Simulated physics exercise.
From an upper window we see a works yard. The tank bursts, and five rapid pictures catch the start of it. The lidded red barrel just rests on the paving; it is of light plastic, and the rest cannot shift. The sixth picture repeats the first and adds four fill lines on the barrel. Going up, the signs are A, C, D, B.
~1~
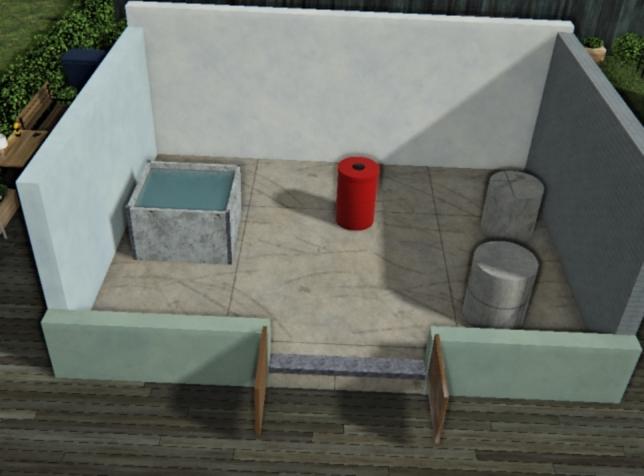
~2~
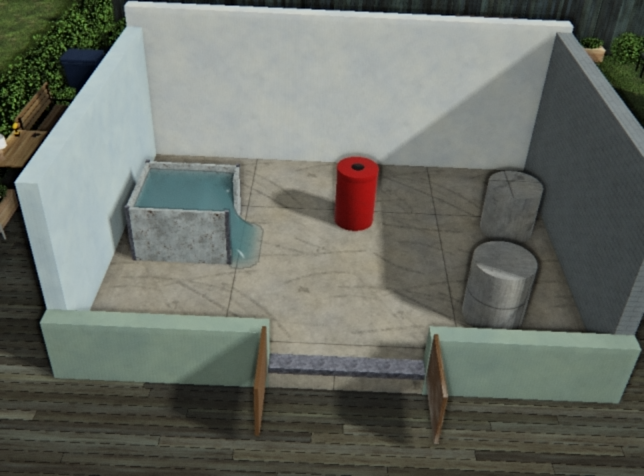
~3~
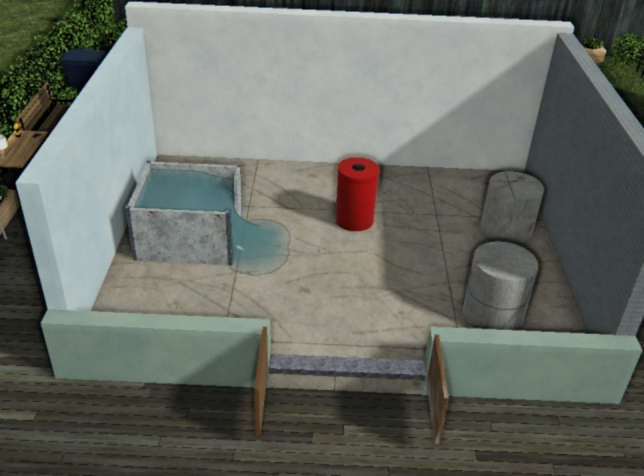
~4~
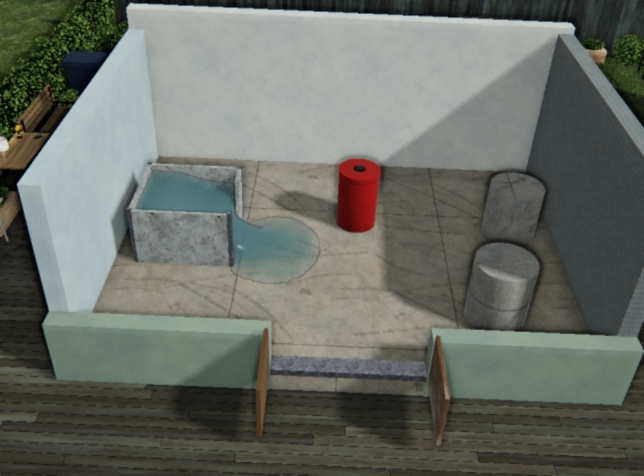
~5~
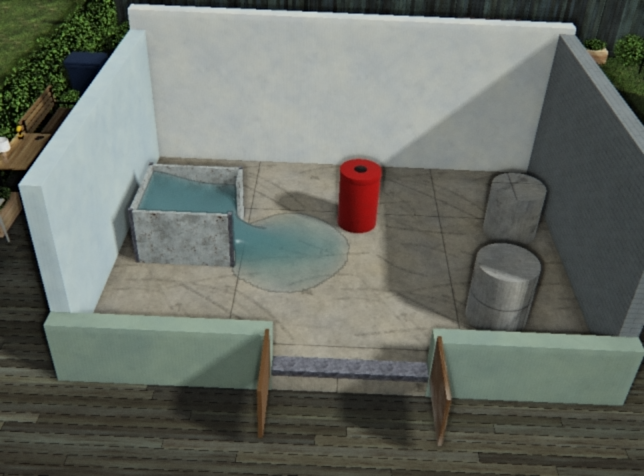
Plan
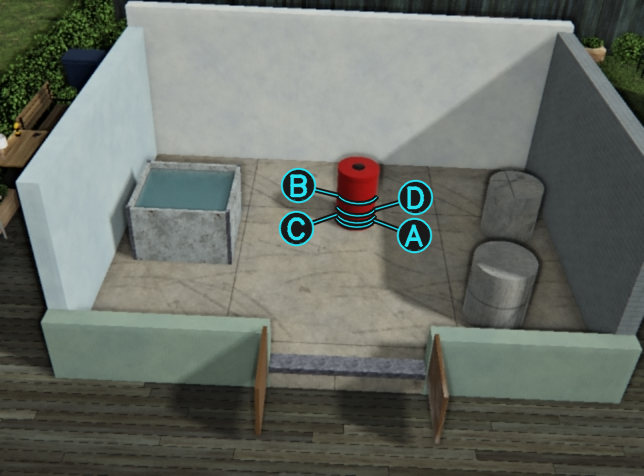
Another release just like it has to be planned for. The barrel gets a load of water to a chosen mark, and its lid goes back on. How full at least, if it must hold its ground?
It is D.
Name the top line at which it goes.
Line C.
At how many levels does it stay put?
Two of them.
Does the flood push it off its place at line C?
Yes, that goes wrong.
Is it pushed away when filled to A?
Yes, that goes wrong.
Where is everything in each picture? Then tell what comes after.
Lid of the red barrel at (359, 167); tank full, its middle at (187, 191); open gate at (350, 325).
Water covers 1 % of the ground and is seen nearest the barrel at (257, 233).
Water covers 3 % of the ground and is seen nearest the barrel at (283, 234).
Water covers 5 % of the ground and is seen nearest the barrel at (311, 235).
Lid of the red barrel at (361, 169); water covers 8 % of the ground and is seen nearest the barrel at (333, 231).
On the marked copy, A at (355, 227); B at (357, 203); C at (355, 223); D at (356, 215); from the bottom up A, C, D, B.
If A is chosen, it is pushed about twice its own width away.
If B is chosen, it does not move.
If C is chosen, it is pushed about its own width away.
If D is chosen, it does not move.
